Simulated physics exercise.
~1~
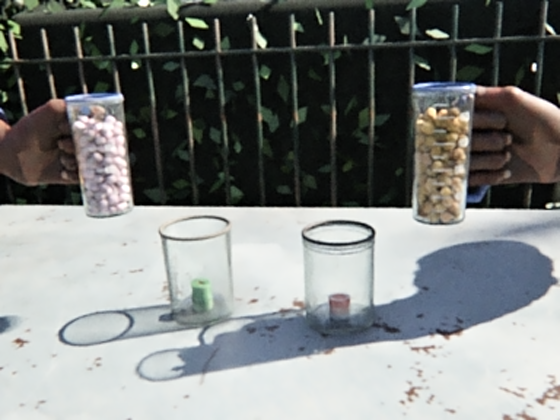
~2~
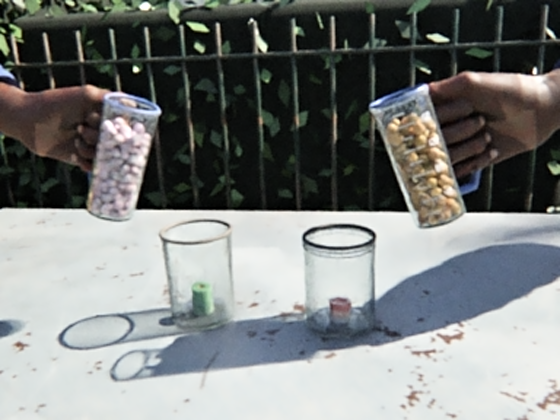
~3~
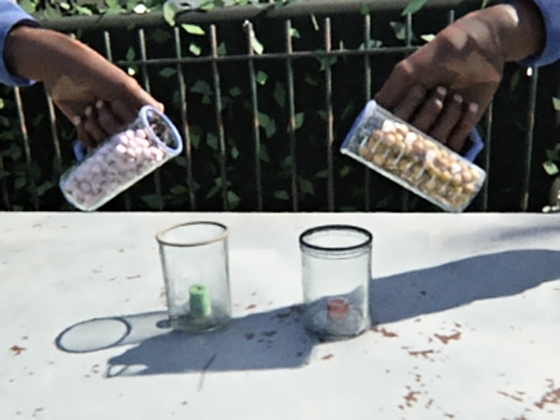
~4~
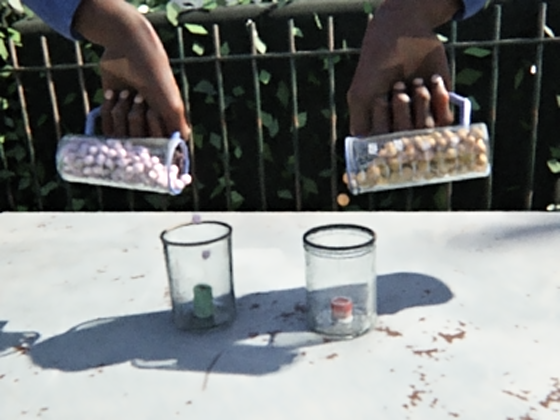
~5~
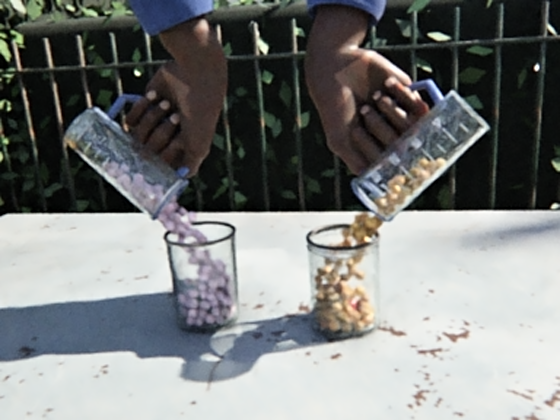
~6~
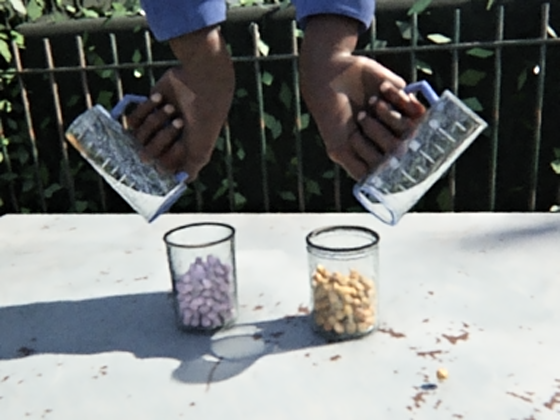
Two hands tipped clear cups of pinkish-purple and yellowish-orange pieces into two glass containers, pouring until both cups were empty. The pieces buried the small green object on the left and the red one on the right, and a few landed on the table.
